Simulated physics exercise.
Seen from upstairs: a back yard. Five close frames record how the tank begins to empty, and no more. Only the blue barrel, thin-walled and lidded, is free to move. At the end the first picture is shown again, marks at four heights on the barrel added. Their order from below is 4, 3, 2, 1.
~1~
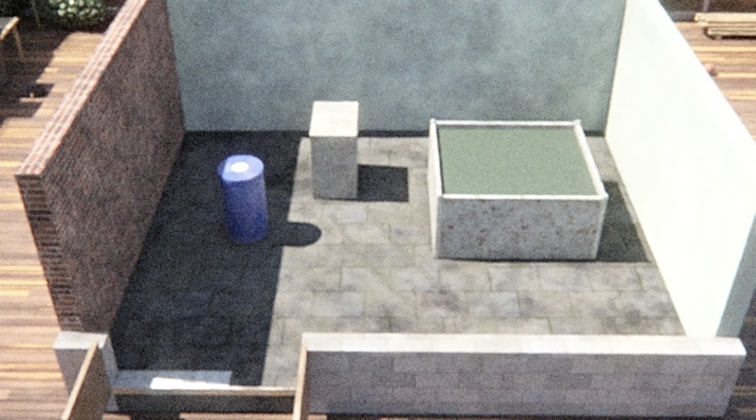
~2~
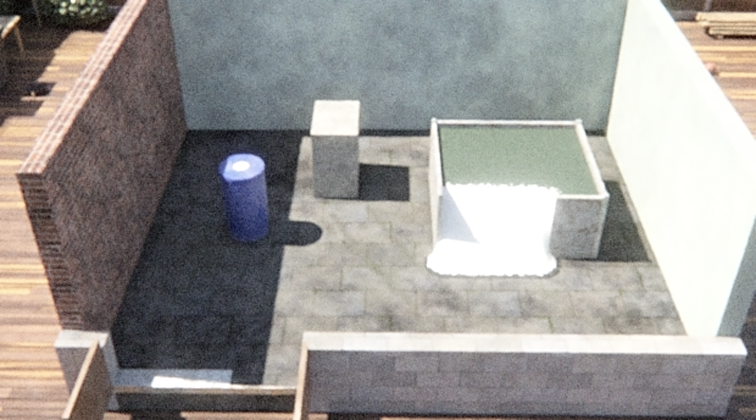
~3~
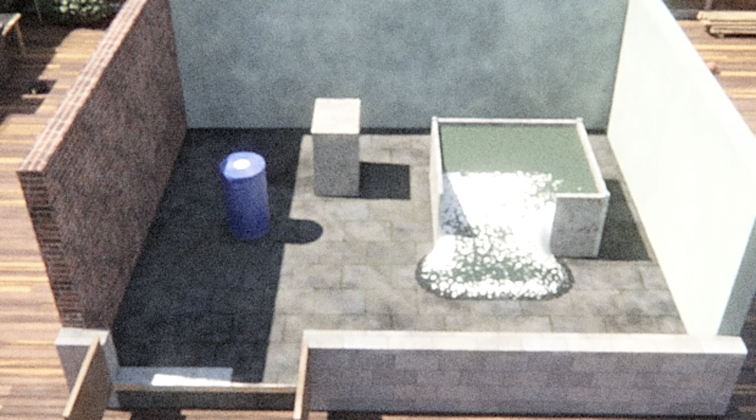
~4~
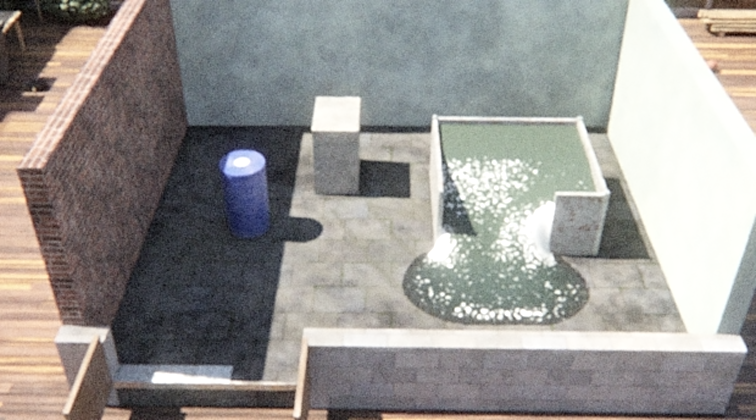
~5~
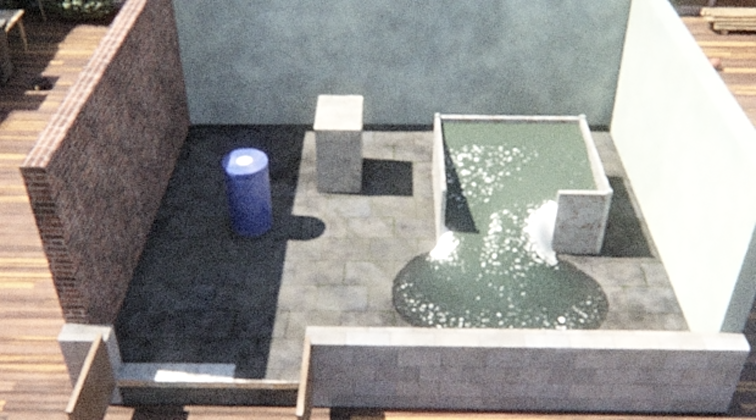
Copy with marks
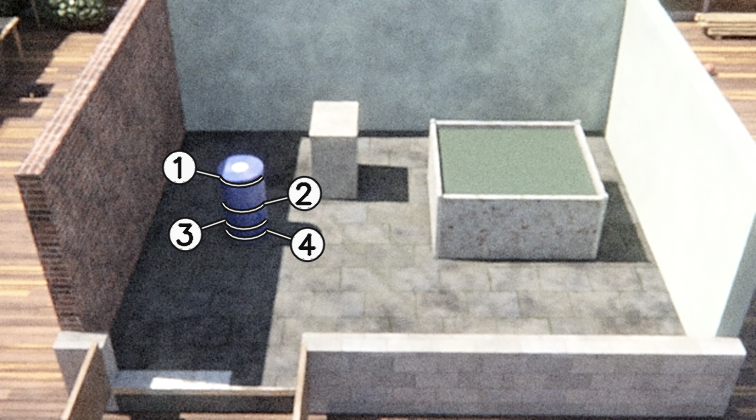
In a walled back yard seen from above, the front of a full tank opens and foaming green water pours out, spreading across the paving in a widening pool while the blue barrel to the left stands still.
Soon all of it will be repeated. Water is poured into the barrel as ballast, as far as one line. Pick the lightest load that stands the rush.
Use line 4.
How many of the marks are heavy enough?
All of them.
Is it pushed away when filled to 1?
No, that is safe.
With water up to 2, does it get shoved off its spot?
No, that is safe.
On the marked copy, 1 at (238, 185); 2 at (241, 211); 3 at (243, 229); 4 at (244, 239); from the bottom up 4, 3, 2, 1.
With 1, it does not move.
With 2, it does not move.
With 3, it does not move.
With 4, it does not move.
